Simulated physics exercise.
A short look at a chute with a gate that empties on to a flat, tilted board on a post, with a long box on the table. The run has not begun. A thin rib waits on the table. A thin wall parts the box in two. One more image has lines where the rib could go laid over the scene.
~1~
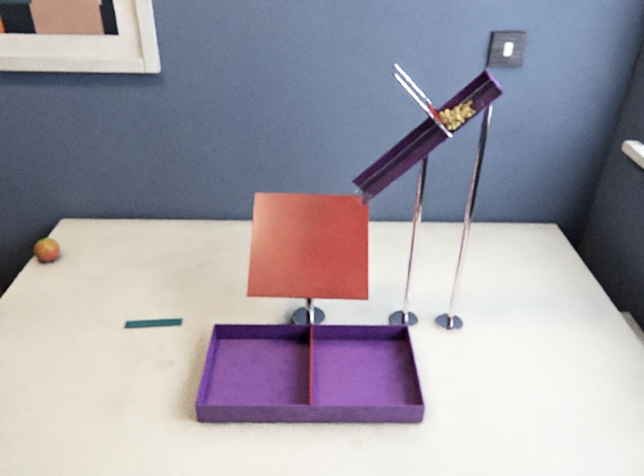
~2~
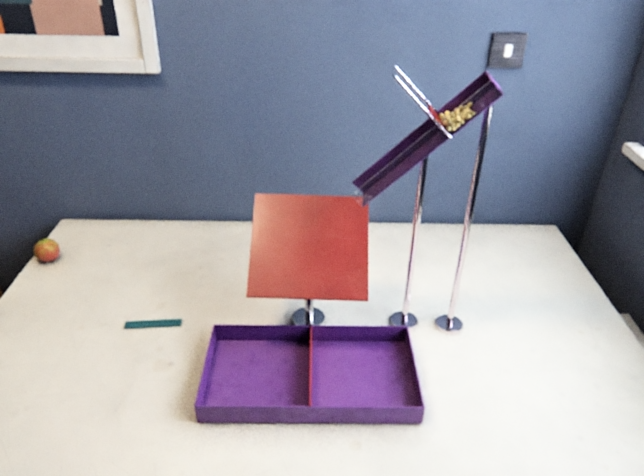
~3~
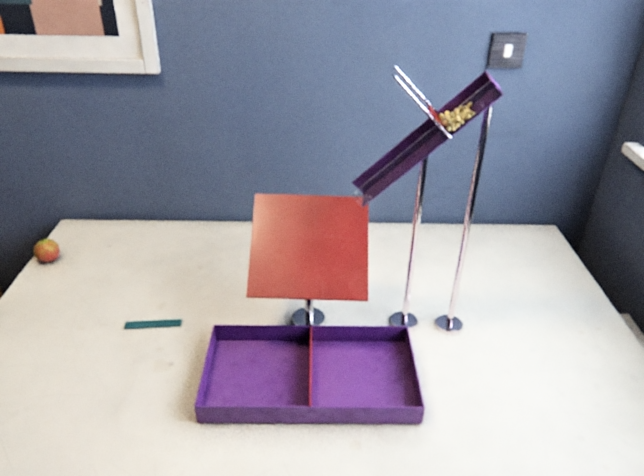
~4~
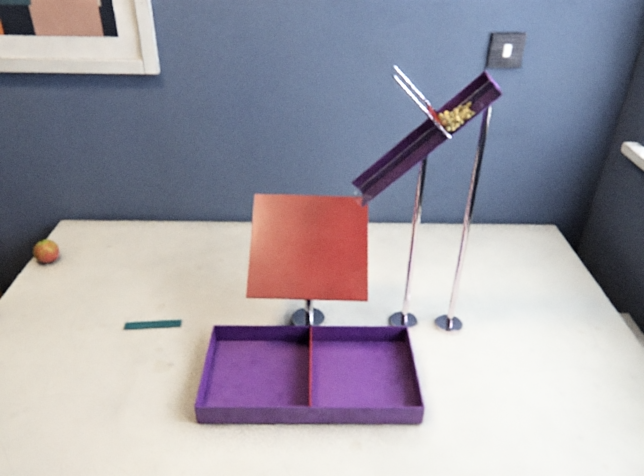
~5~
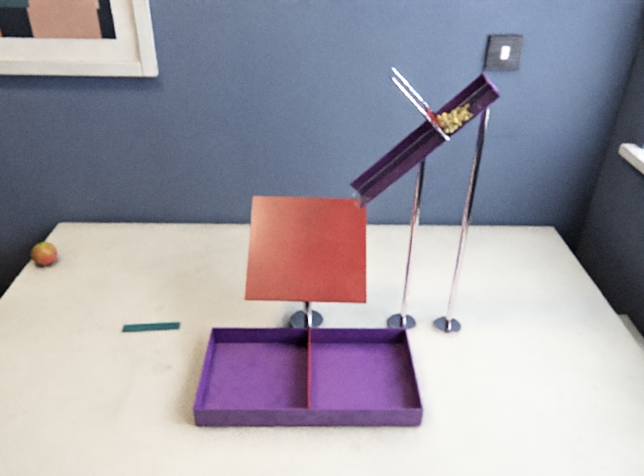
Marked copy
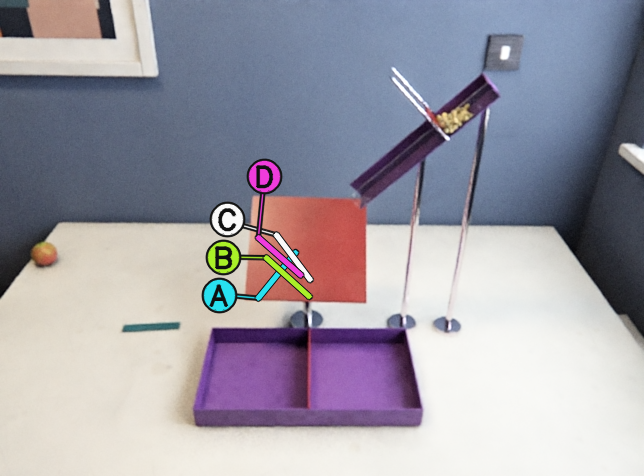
A purple chute holds soya beans behind a gate above a tilted red board, all still.
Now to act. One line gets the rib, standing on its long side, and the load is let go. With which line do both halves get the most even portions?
D works best here.
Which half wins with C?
More lands on the right.
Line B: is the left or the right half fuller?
More lands on the right.
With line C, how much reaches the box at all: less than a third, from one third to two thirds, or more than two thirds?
Line C gives more than two thirds.
On the marked copy, line A from (295, 252) to (258, 298); line B from (266, 257) to (309, 296); line C from (276, 234) to (310, 279); line D from (258, 237) to (300, 275).
With A, of what is caught, the bulk in the left half, a small share in the right.
With B, of what is caught, a small share in the left half, all but a few in the right.
With C, of what is caught, a small share in the left half, all but a few in the right.
With D, of what is caught, close to a third in the left half, close to two thirds in the right.
